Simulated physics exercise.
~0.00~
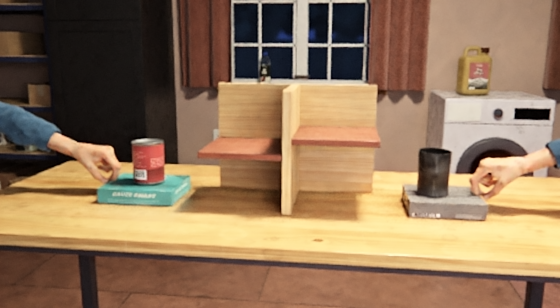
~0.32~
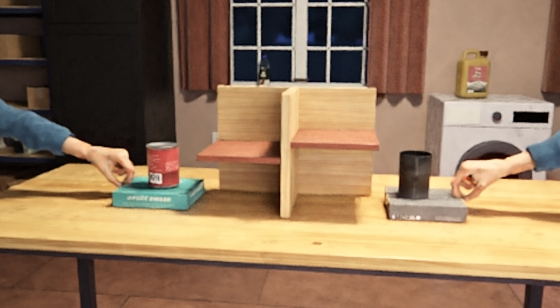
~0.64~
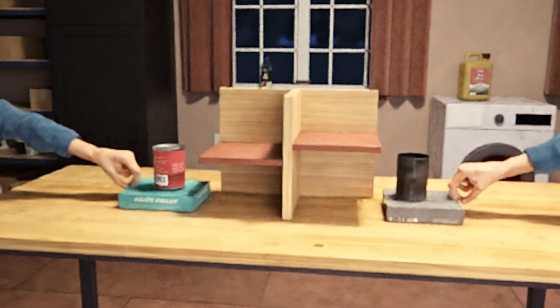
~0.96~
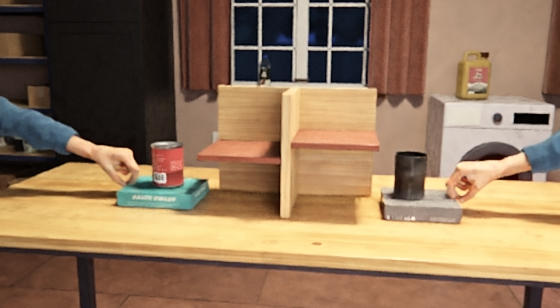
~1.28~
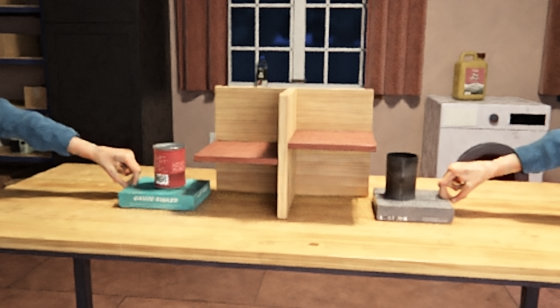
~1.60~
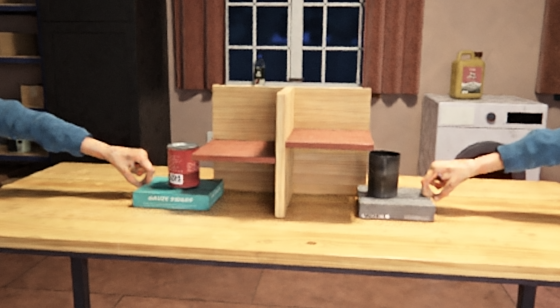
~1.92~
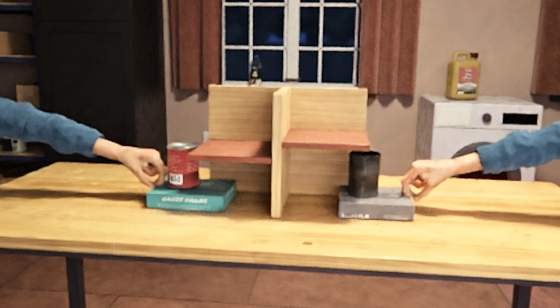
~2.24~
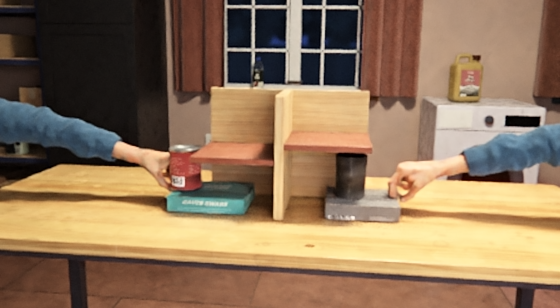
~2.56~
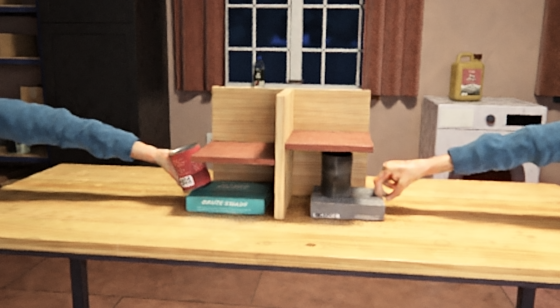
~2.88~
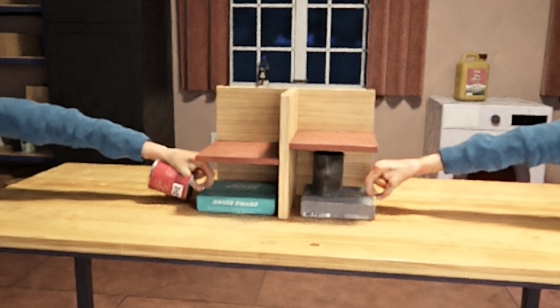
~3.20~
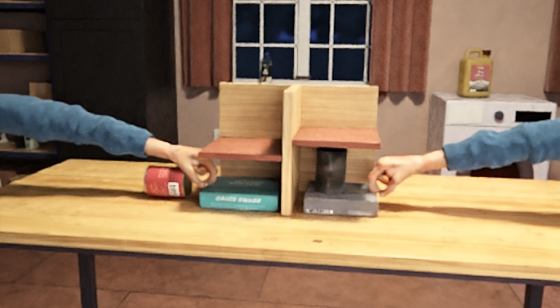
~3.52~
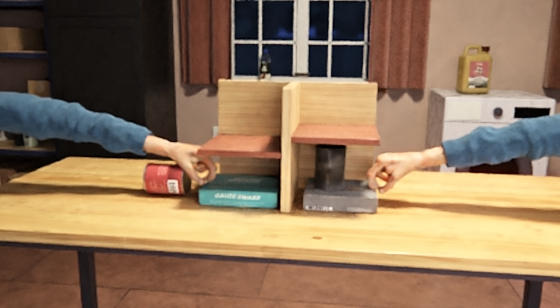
Two hands push loaded boxes under shelves; the red can topples, the black beaker clears.
